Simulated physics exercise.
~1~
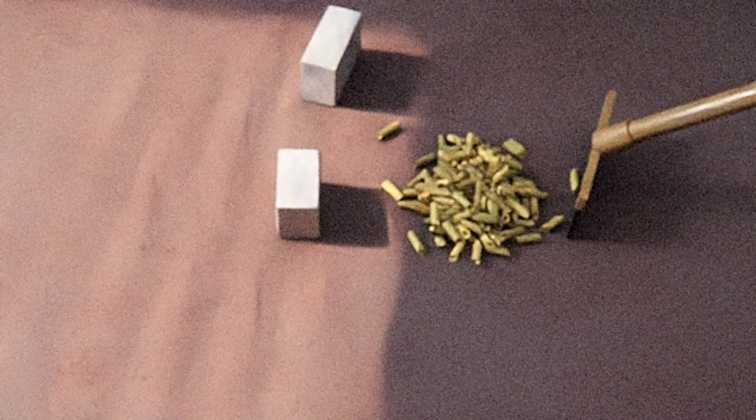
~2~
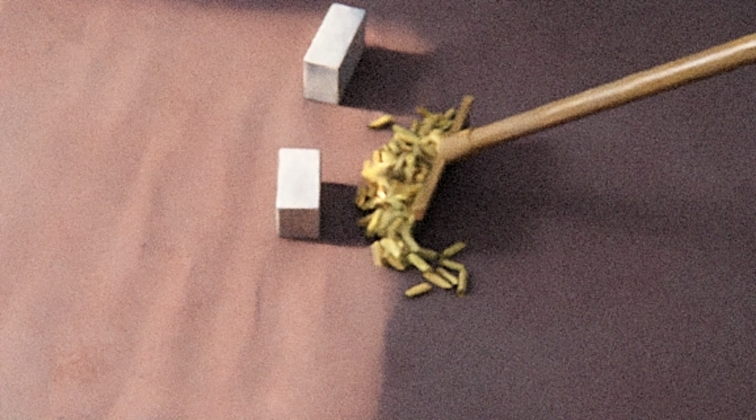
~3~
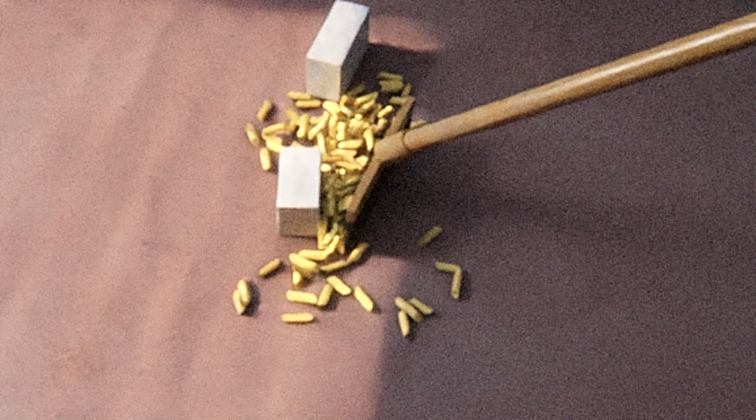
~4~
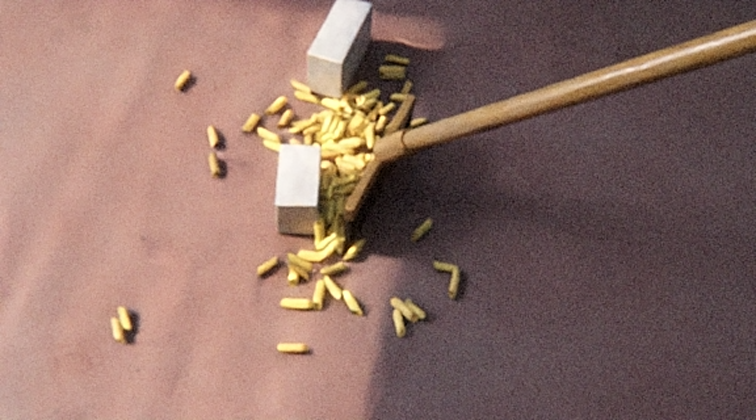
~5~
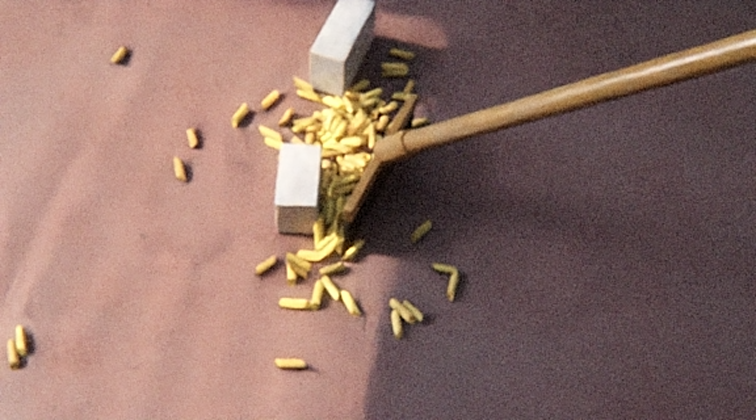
A wooden squeegee pushes a pasta pile left against two pale blocks and stops, scattering pieces.
